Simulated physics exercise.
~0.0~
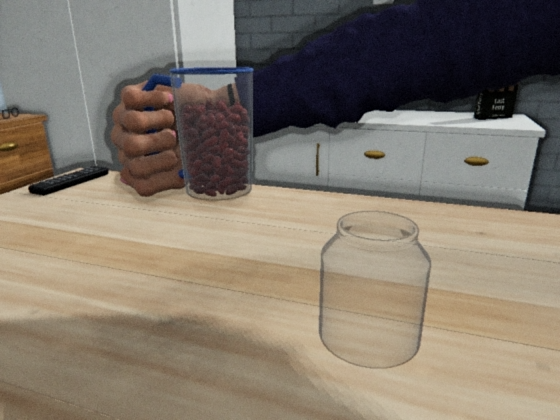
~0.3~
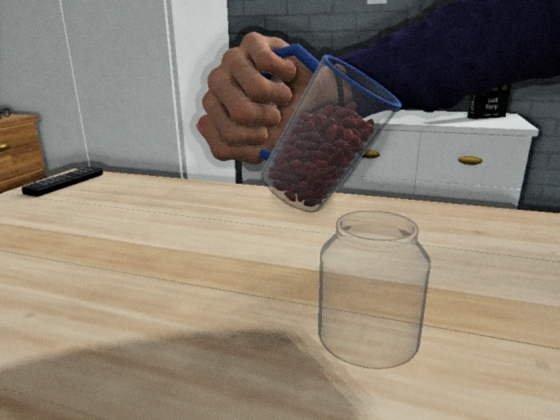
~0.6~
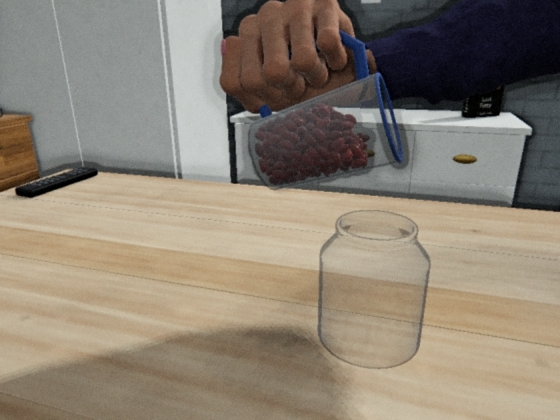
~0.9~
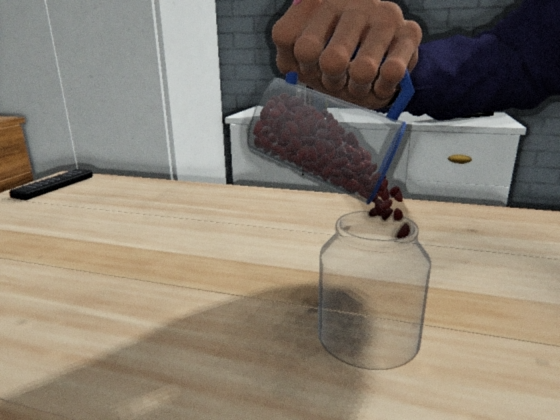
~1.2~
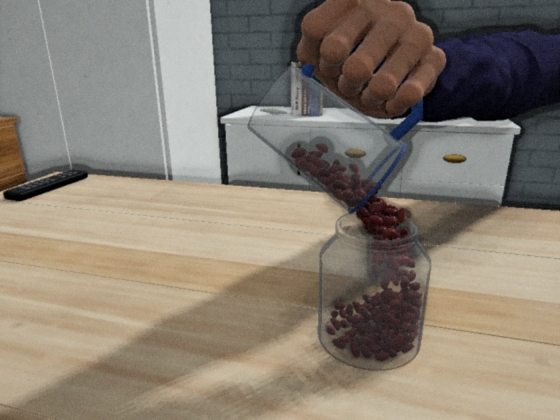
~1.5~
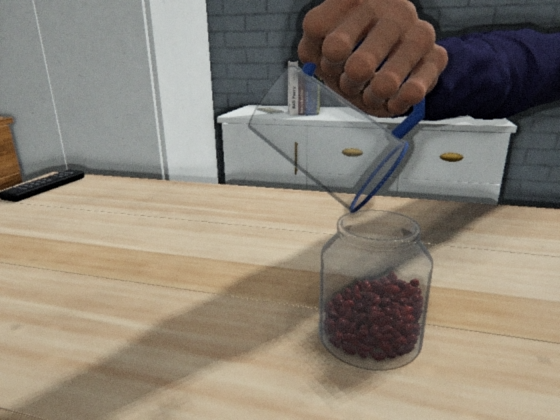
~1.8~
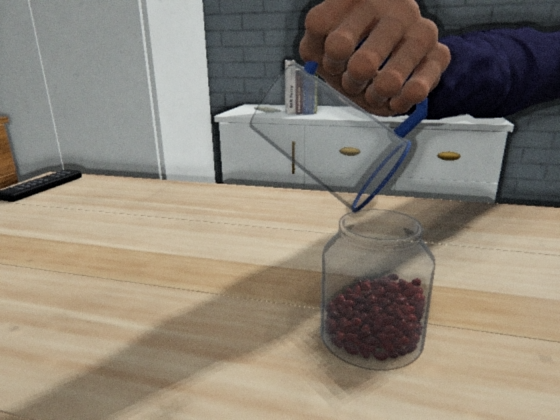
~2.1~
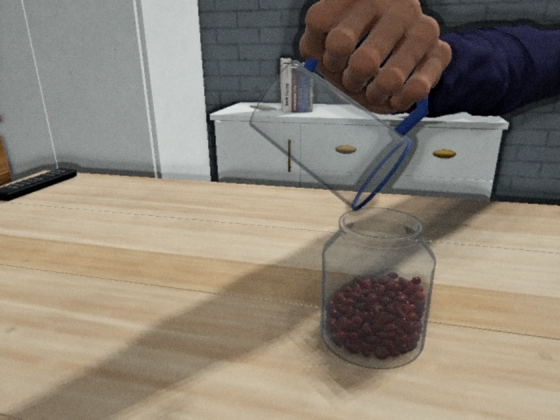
On a wooden table in a room with white cabinets, a hand moved a clear, blue-rimmed measuring cup of dark red beans right and tipped it over an open glass jar. The beans tumbled in, leaving the cup empty and the jar partly filled.
